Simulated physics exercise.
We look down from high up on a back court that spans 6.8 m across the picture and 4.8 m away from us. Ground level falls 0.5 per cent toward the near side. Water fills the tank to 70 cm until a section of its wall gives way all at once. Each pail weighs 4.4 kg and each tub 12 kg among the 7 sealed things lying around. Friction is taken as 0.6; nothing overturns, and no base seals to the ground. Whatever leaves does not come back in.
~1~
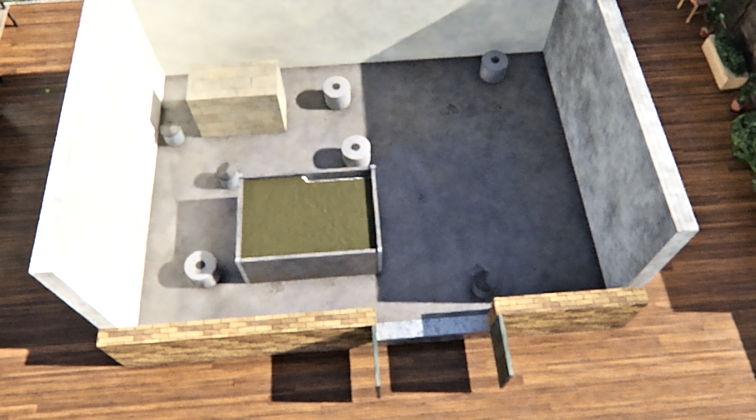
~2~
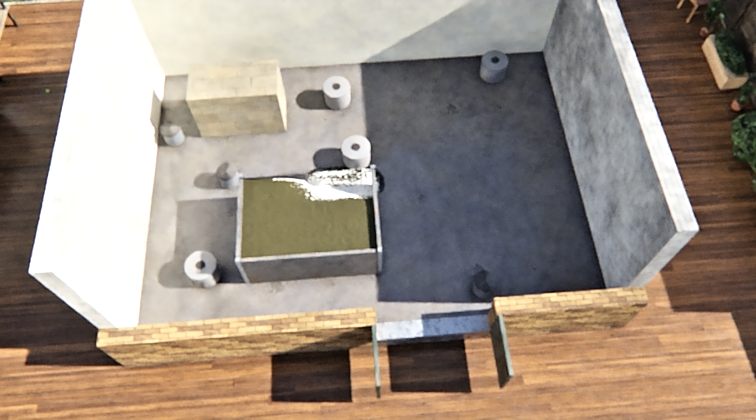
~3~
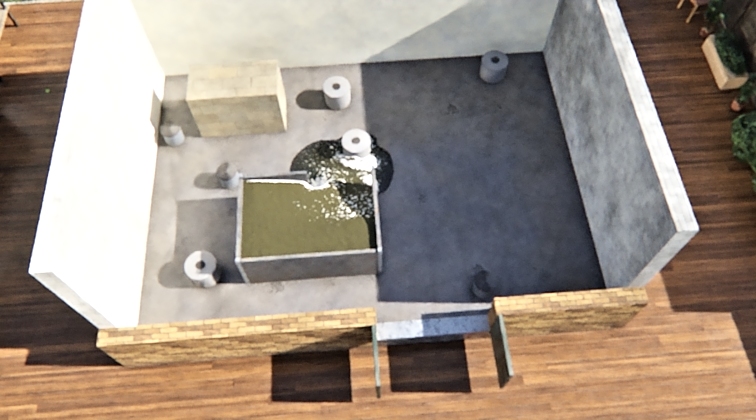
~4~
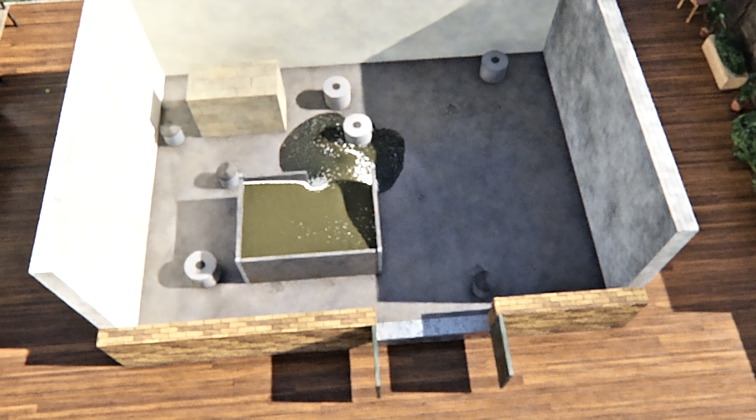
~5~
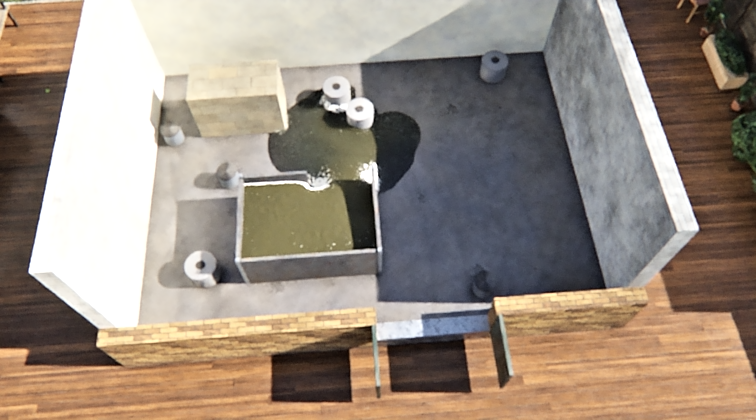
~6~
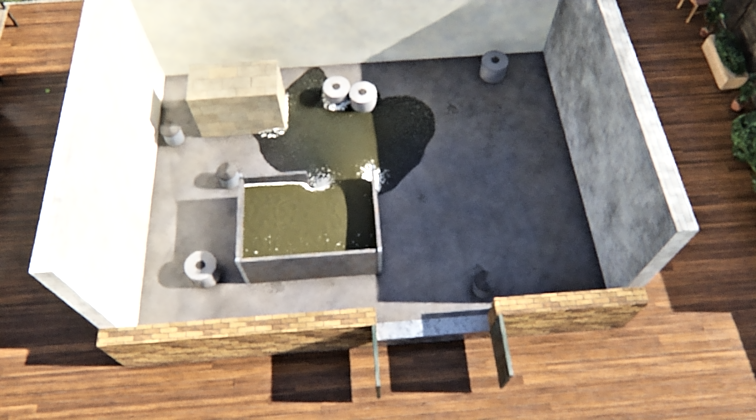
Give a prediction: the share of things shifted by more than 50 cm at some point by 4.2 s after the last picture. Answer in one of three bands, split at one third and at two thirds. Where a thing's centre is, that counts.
One to two thirds.
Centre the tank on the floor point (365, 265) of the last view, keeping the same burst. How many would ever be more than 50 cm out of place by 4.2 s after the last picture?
Result: 4 of them.
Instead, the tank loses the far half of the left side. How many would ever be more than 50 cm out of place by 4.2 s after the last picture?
The count would be 2.
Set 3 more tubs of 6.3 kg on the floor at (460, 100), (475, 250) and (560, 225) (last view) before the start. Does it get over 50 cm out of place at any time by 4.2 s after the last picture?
In the order asked: Above the mark; below the mark; above the mark.
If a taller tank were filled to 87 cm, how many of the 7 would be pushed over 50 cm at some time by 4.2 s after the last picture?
Then 4.
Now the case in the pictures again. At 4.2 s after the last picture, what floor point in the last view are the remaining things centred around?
That lands at roughly (350, 211).
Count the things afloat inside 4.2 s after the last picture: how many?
0.
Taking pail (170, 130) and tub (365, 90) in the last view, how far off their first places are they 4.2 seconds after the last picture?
Net shifts, in order: 200 cm and 250 cm.
Then, 0.4 s after the last picture 1 of 7 are over 50 cm from their spots; 0 afloat.
Then, 1.5 s after the last picture 2 of 7 are over 50 cm from their spots; 1 afloat.
Then, 2.8 s after the last picture 4 of 7 are over 50 cm from their spots; 2 afloat.
Then, 4.2 s after the last picture 4 of 7 are over 50 cm from their spots, and 4 have been at some point; 0 afloat.
